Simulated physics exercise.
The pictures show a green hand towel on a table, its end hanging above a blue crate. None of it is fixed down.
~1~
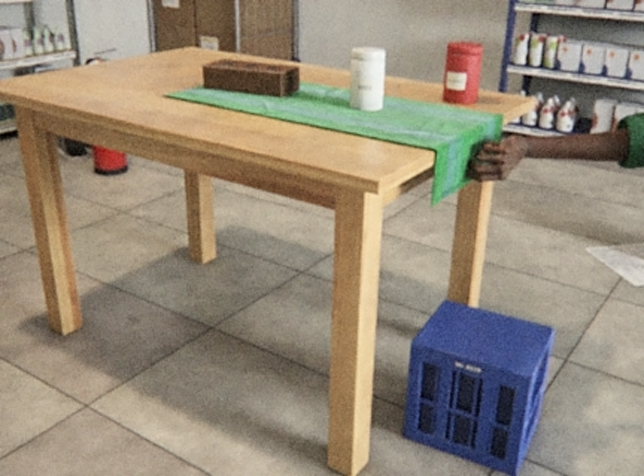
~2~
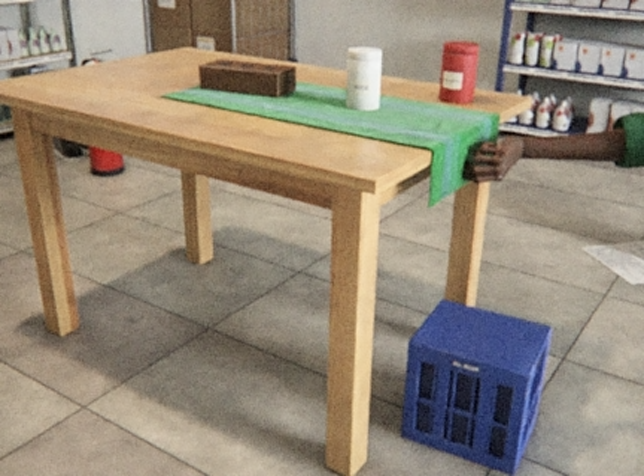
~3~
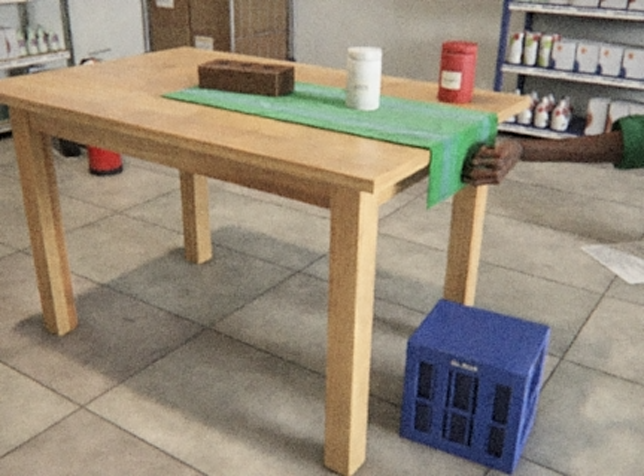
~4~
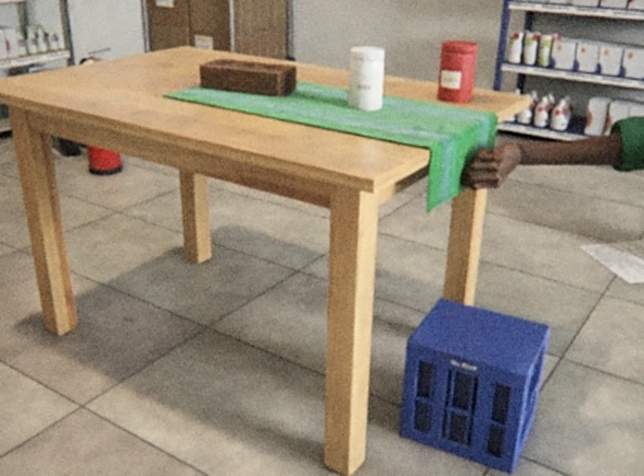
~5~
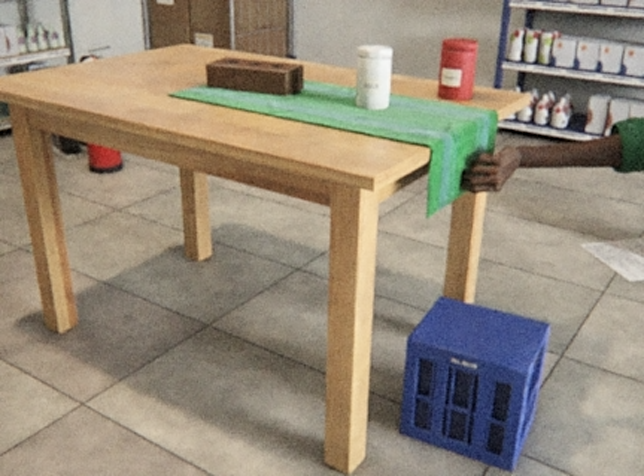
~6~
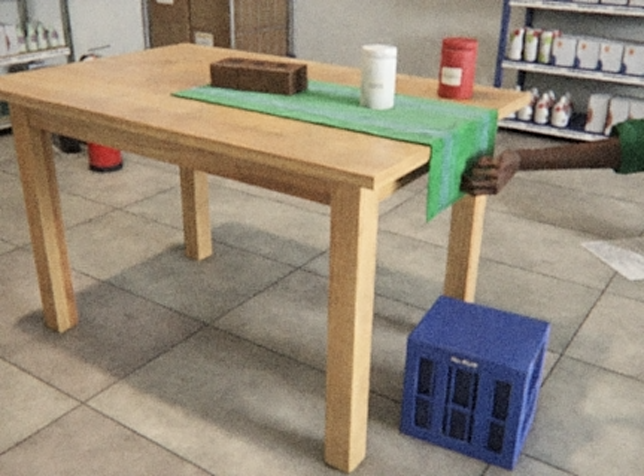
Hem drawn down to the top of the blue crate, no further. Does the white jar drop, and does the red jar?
Taking them in turn: The white jar does drop; the red jar does not drop.
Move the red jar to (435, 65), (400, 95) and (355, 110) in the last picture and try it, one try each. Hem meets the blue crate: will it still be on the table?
In the first case it is safe; in the second case it falls off; in the third case it remains up there.
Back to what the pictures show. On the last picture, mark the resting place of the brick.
Roughly (364, 93).
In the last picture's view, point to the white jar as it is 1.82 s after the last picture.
Around (524, 255).
Then, 0.94 s later than the last view, hem going down; white jar carried along near (436, 86); red jar as before.
Then, 1.82 s later than the last view, hem on the crate; white jar down below near (523, 255); red jar as before.
Finally, hem on the crate; white jar down below near (526, 296); red jar as before. The white jar falls off and the red jar remains up there.
